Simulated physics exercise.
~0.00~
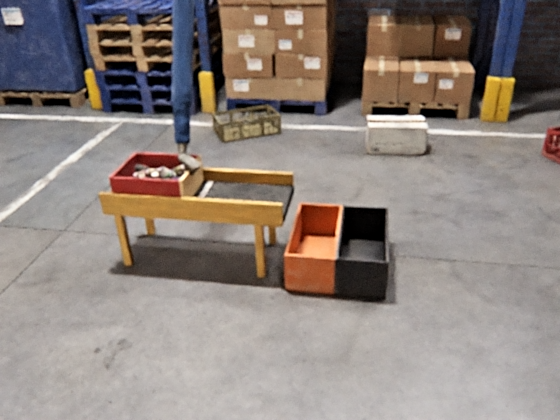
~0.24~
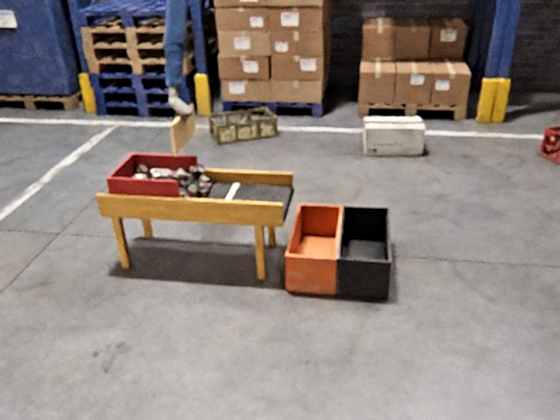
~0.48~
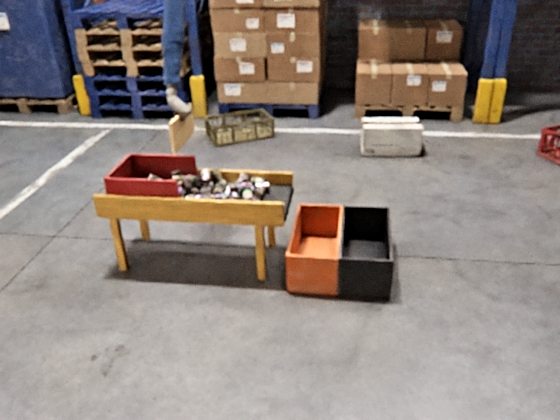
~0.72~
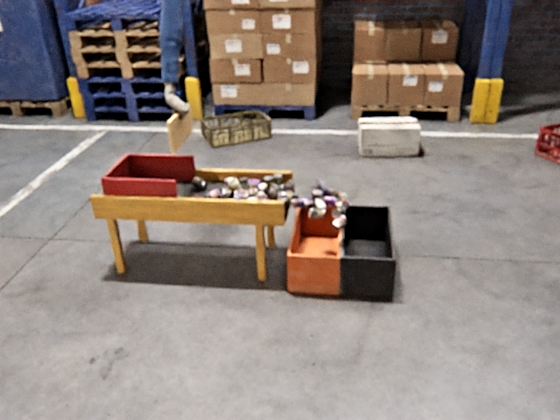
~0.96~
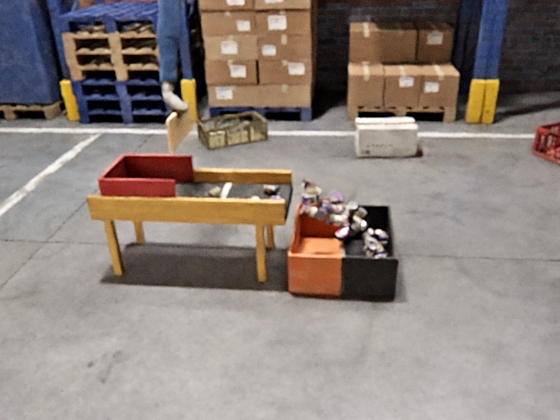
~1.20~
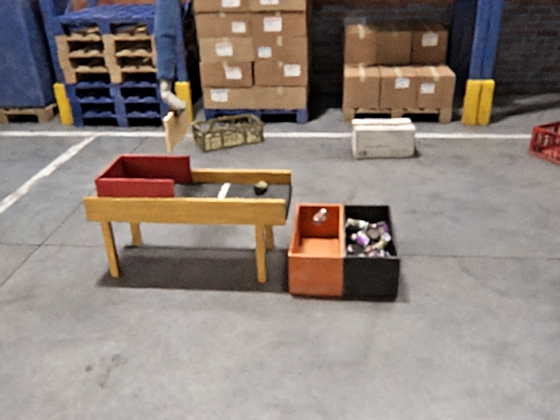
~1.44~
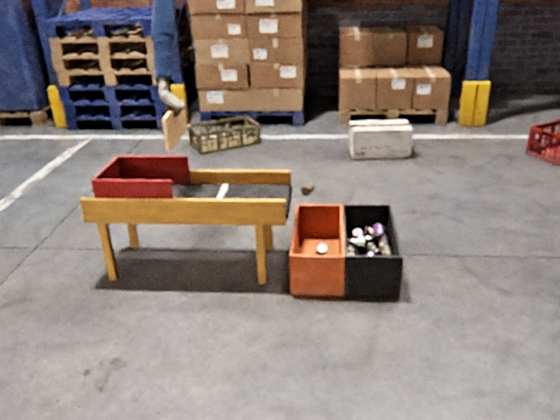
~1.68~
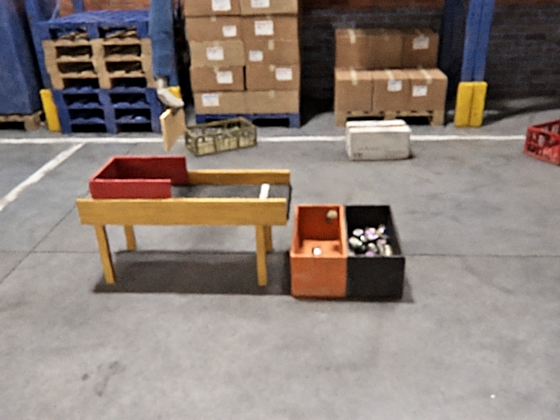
A blue arm lifted a board at the open end of a red pen, and a heap of small tins rode right along a belt and tumbled off, nearly all landing in the black bin and only a couple in the orange one.
